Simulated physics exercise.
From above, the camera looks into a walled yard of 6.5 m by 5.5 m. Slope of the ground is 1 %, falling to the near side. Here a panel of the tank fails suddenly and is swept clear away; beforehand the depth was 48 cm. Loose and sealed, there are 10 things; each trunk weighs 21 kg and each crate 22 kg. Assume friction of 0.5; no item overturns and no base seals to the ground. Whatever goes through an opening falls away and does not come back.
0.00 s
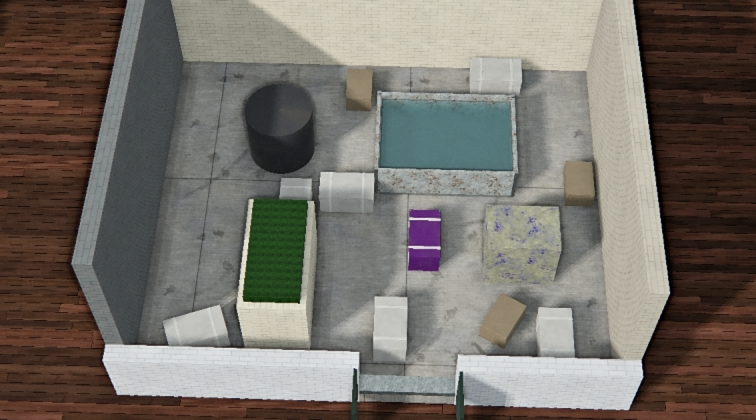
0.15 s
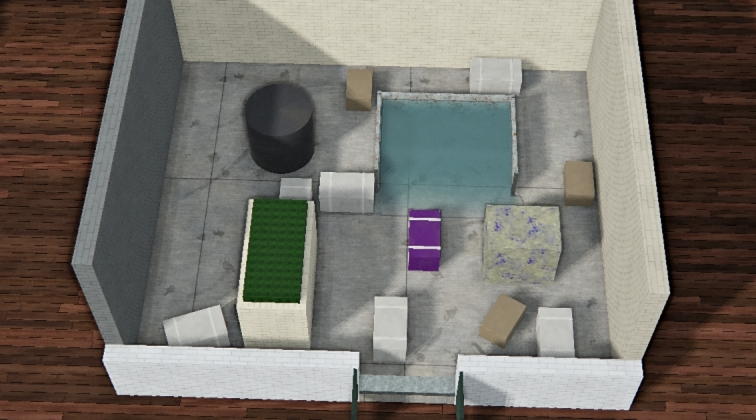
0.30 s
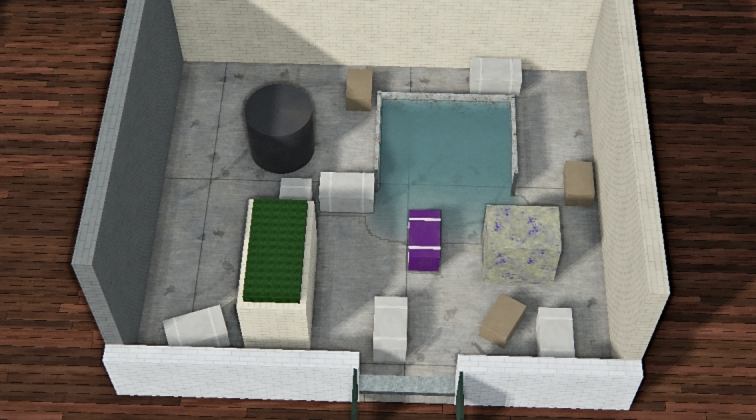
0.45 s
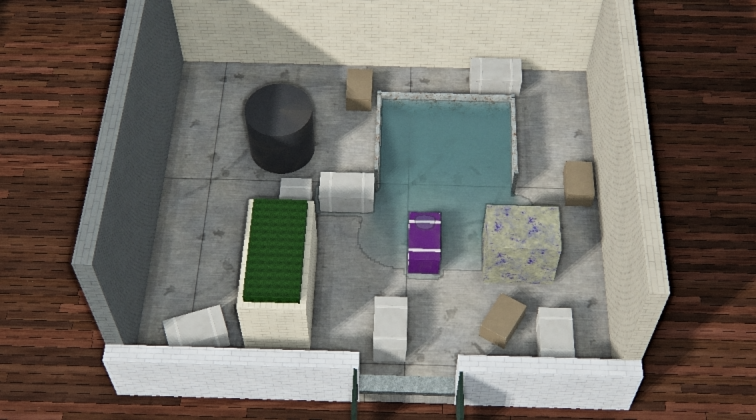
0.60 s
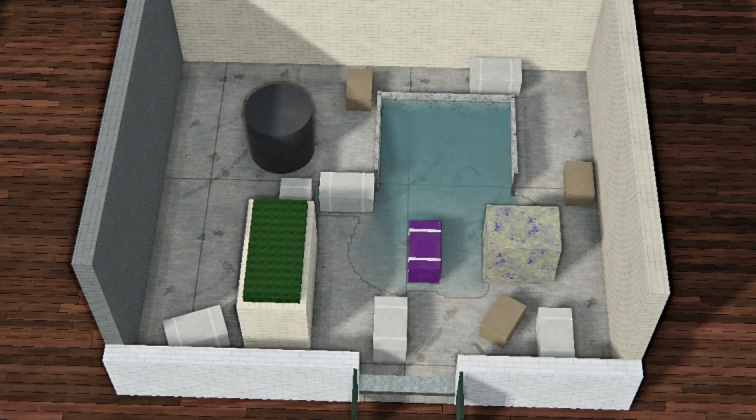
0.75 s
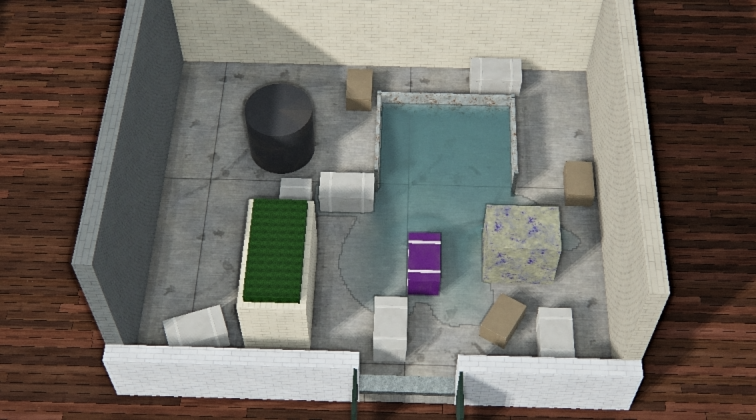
Water spreads from a stone-walled tank as its near panel vanishes, flowing toward the near side of a walled yard, seen from high above by a still camera. A dark cylinder and green-topped block stand left, a purple trunk near the middle, a patterned block right, with pale and brown boxes around. The sheet surrounds the trunk, which then slides slightly nearer, while the other things stay put.
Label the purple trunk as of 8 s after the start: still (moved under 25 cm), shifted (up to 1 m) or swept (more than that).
Swept.
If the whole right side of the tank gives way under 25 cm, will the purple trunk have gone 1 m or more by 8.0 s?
Outcome for the purple trunk: It remains nearly still.
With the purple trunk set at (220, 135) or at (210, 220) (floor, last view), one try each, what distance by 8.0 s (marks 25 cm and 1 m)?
Results, in order: Essentially stationary, then essentially stationary.
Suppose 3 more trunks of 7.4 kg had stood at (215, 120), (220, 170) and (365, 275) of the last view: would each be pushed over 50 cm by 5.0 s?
In order: Below it, below it, above it.
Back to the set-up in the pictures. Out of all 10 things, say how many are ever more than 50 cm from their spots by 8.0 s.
3.
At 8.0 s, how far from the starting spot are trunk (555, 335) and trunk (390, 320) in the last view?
Lab note - in order: 80 cm; gone out.
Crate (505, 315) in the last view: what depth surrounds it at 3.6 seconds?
6 cm.
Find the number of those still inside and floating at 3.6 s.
The number is 1.
After 1.6 s the purple trunk is near (420, 334), 1.6 m from its start, afloat; 0 of 10 are out; 1 afloat.
After 3.6 s the purple trunk has gone out; 2 of 10 are out; 1 afloat.
After 5.6 s the purple trunk has gone out; 2 of 10 are out; 1 afloat.
After 8.0 s the purple trunk has gone out; 2 of 10 are out; 1 afloat.
